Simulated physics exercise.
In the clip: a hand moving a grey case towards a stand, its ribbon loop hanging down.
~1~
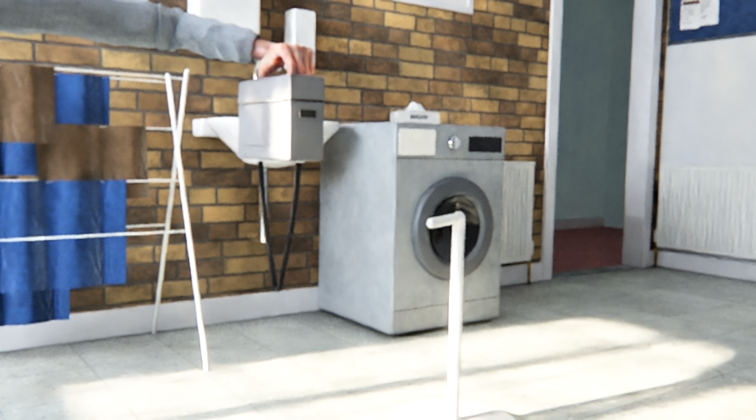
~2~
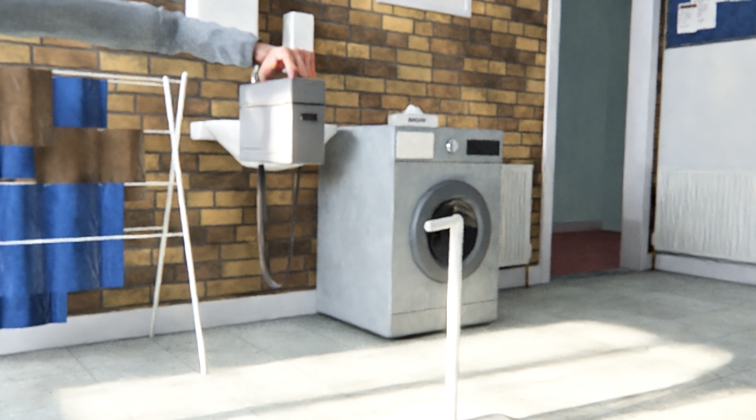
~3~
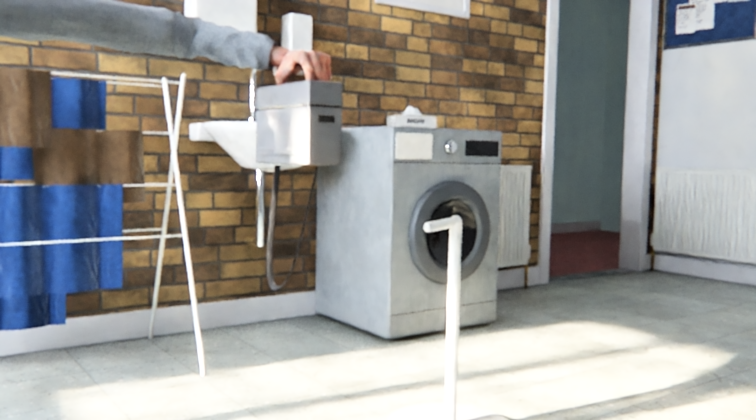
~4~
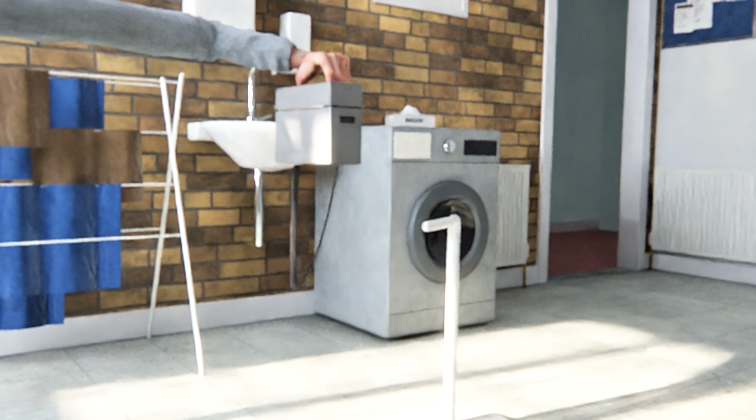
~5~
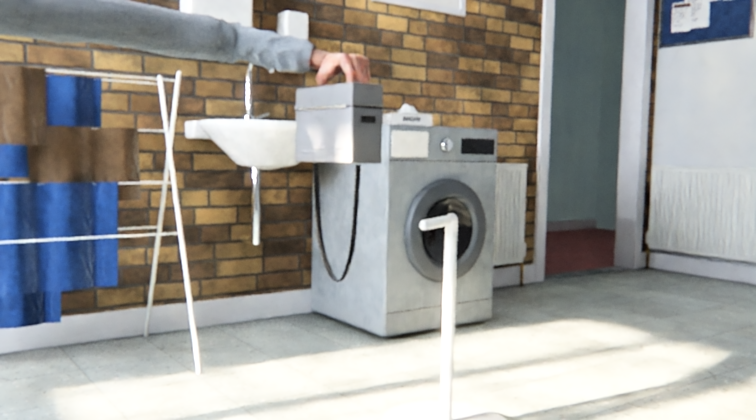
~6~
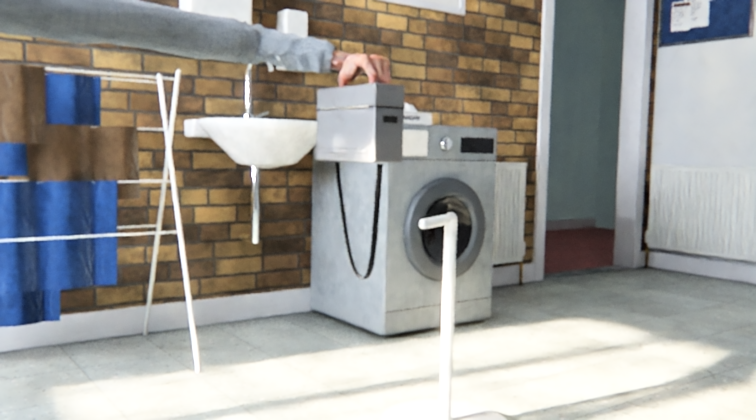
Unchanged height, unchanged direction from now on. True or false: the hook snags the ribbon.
True.
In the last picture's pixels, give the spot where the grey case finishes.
(513, 132).
Then, 0.38 s on from there, case nearing the post near (397, 126).
Then, 0.84 s on from there, case over the post near (441, 128).
Then, 1.44 s on from there, case past the post near (492, 131).
In the end, case past the post near (513, 132); loop tight round the post, hand stopped. The grey case snags on the hook.
